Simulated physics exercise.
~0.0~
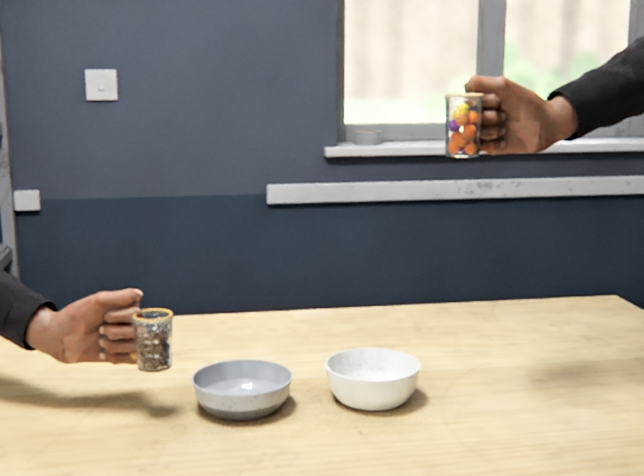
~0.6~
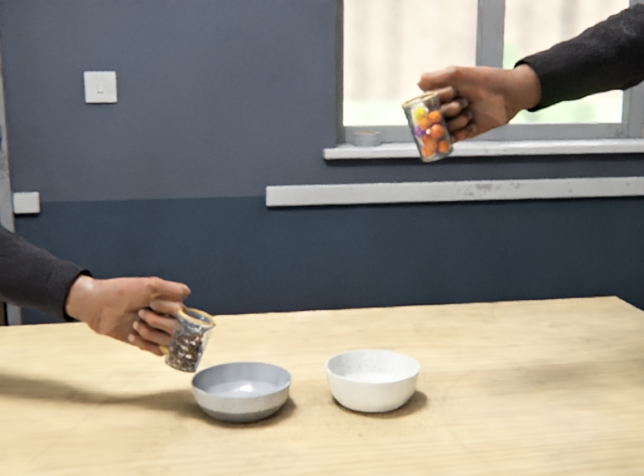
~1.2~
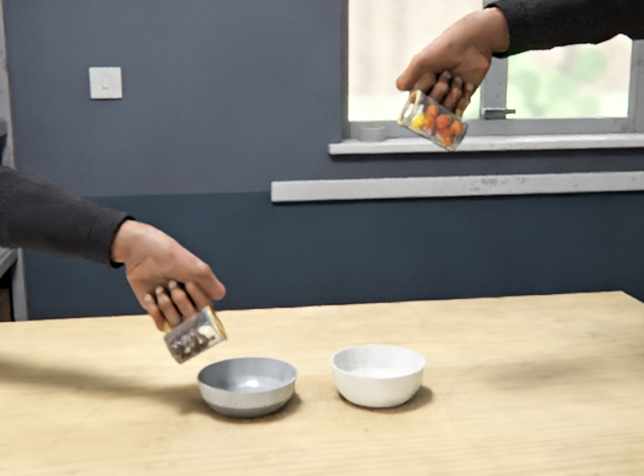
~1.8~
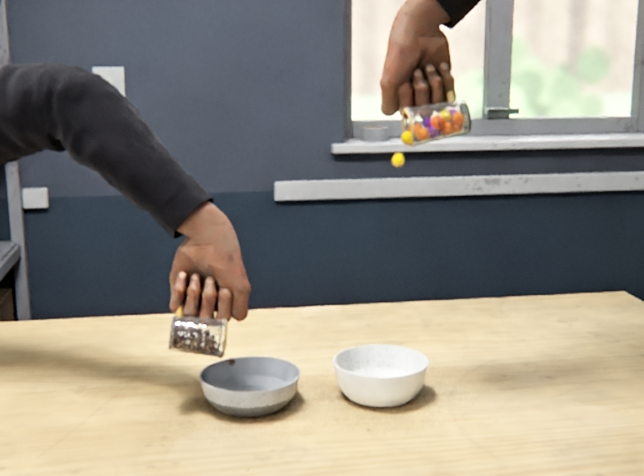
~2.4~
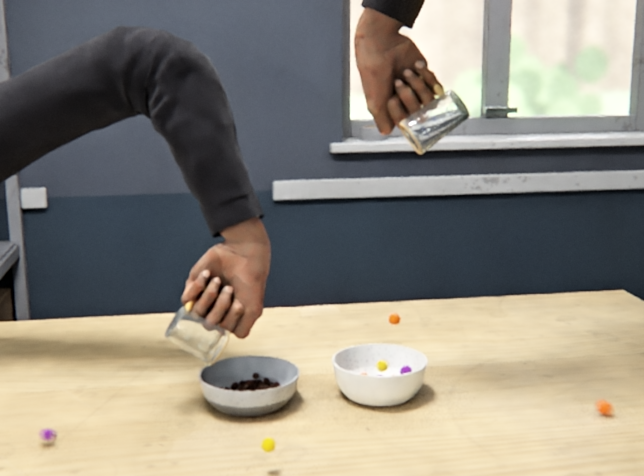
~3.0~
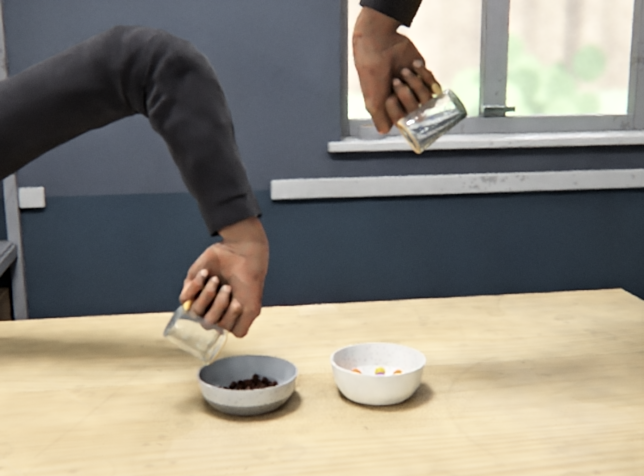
Two hands in dark sleeves hold small clear cups above a pale wooden table, seen from the front in a room with a grey-blue wall and a window. The left cup, holding dark bits, is low over a grey dish, while the right cup, full of colourful balls, is high above a white bowl. Both cups tilt onto their sides, and a yellow ball drops from the right one. They tip further and empty. The dark bits land in the grey dish, while some balls scatter across the table. Finally, the dark pieces rest in their dish, some balls sit in the white bowl, and the tabletop in view is clear.
